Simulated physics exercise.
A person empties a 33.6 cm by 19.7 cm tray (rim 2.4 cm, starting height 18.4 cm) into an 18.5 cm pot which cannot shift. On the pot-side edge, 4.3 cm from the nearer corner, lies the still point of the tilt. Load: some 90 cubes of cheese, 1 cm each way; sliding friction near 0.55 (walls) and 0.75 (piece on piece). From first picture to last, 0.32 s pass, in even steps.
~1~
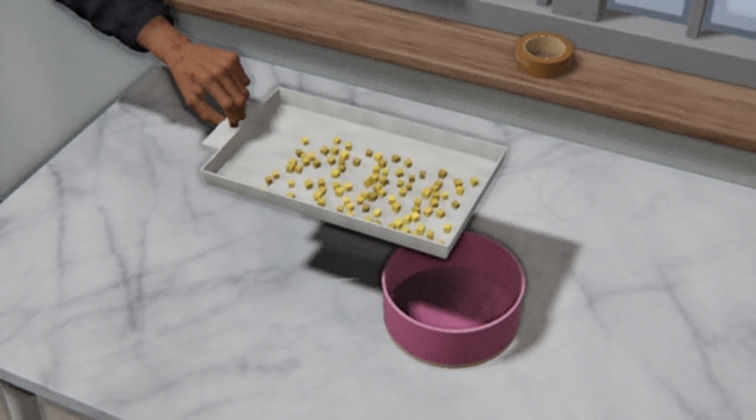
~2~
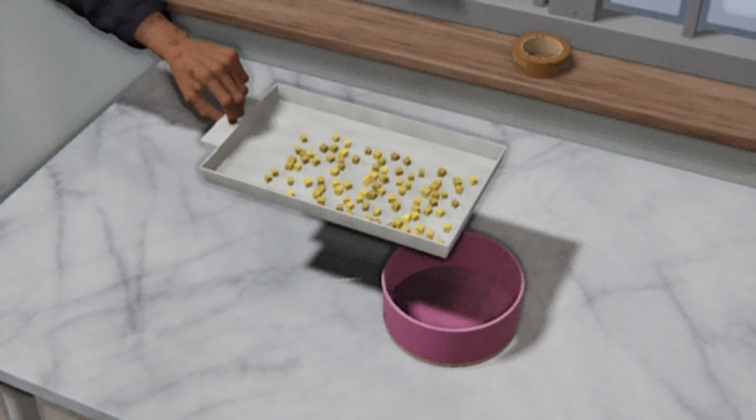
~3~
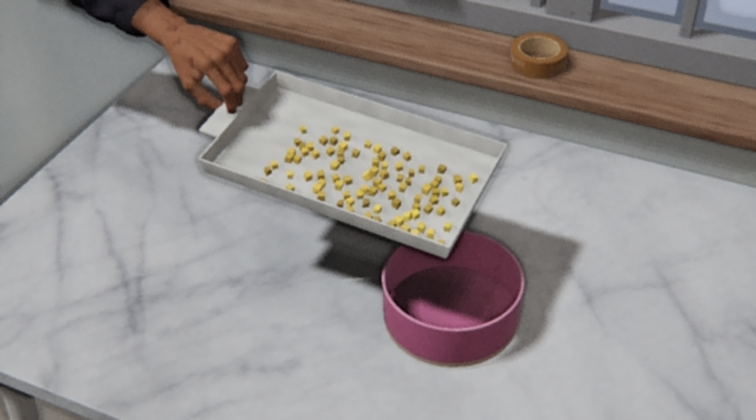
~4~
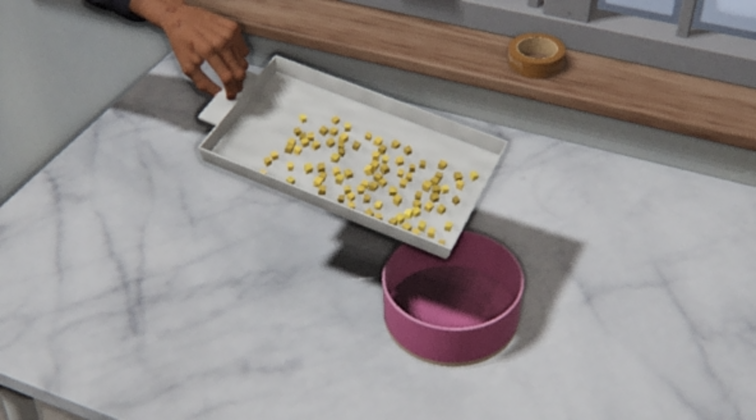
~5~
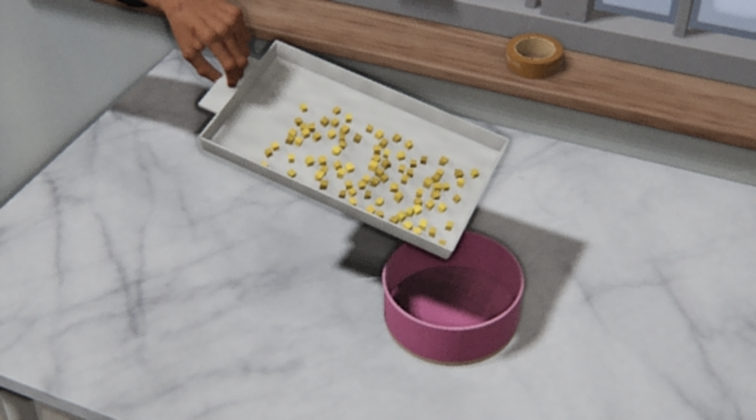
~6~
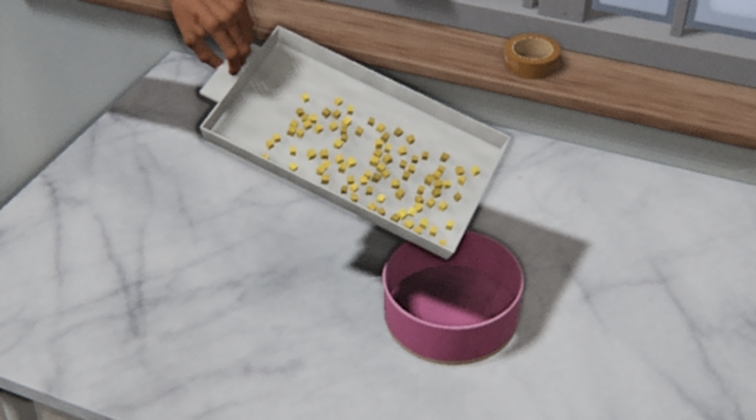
On a marble countertop beside a wooden sill holding a roll of tape, a hand gradually raises the left end of a shallow tray scattered with small yellow cubes, tilting it toward a pink pot while the cubes barely shift.
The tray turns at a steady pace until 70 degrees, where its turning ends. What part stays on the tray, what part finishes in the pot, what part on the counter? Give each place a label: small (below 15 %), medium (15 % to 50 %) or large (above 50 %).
Shares by place: Tray large, pot small, counter medium.
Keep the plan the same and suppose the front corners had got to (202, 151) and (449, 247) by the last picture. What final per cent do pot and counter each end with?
The pot gets 0 and the counter 10.
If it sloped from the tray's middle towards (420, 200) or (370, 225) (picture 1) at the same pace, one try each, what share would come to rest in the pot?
First try: Around 5 percent; second try: Around 0 percent.
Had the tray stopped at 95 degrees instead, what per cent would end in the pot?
15 %.
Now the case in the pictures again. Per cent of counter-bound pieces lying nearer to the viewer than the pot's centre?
Roughly 90 percent of the spill.
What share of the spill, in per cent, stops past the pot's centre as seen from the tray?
Share: Close to 100 %.
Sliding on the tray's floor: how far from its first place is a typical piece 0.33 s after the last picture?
3 cm.
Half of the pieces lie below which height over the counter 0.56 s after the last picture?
I'd put it near 22 cm.
Then, 0.33 s after the last picture, tilt 44 degrees; the tray holds 100 %, the pot 0 %.
Then, 0.56 s after the last picture, tilt 61 degrees; the tray holds 95 %, the pot 0 %.
Then, 0.90 s after the last picture, tilt 70 degrees; the tray holds 65 %, the pot 0 %.
In the end, tray 65 %, pot 0 %, counter 35 %.
